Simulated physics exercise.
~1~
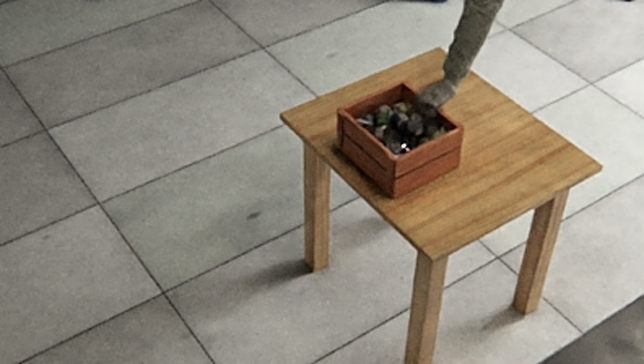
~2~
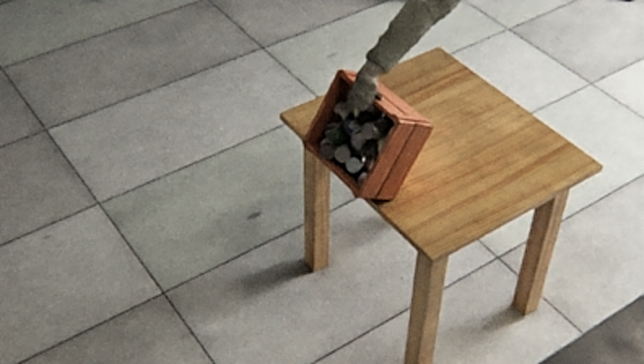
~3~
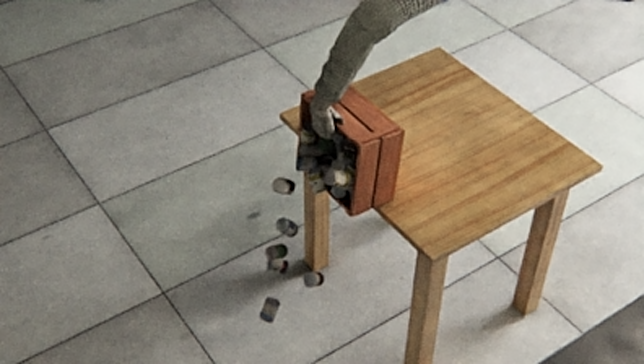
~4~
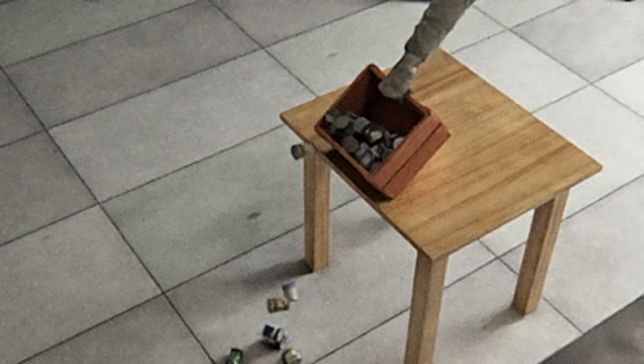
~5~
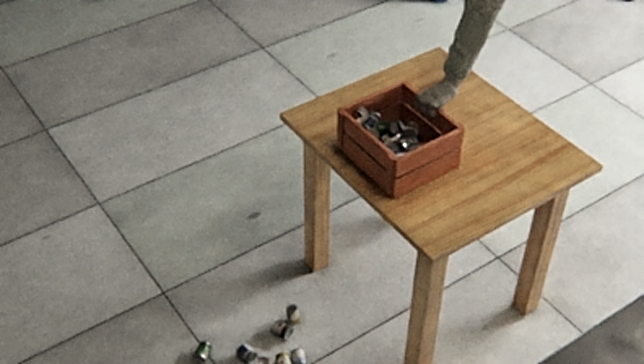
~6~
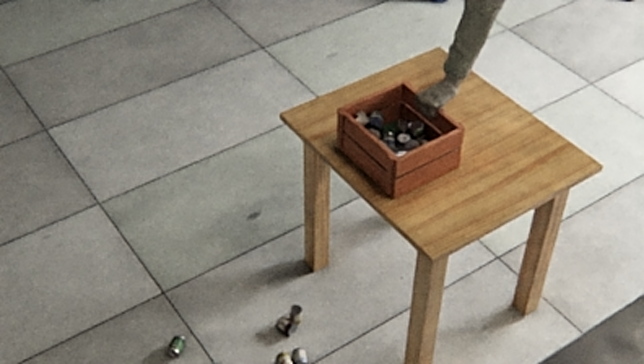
A reddish-orange crate loosely filled with small tins sits near the left corner of a light wooden table on a grey tiled floor, seen from above at an angle. A grey-sleeved arm reaches in from the top and grips it. The crate tips steeply to the left, its right side rising, until several tins tumble over the edge towards the floor. The arm then lowers it flat again while the fallen tins scatter and roll near the bottom. Finally, the crate rests upright, still holding many tins, with a few visible on the tiles.
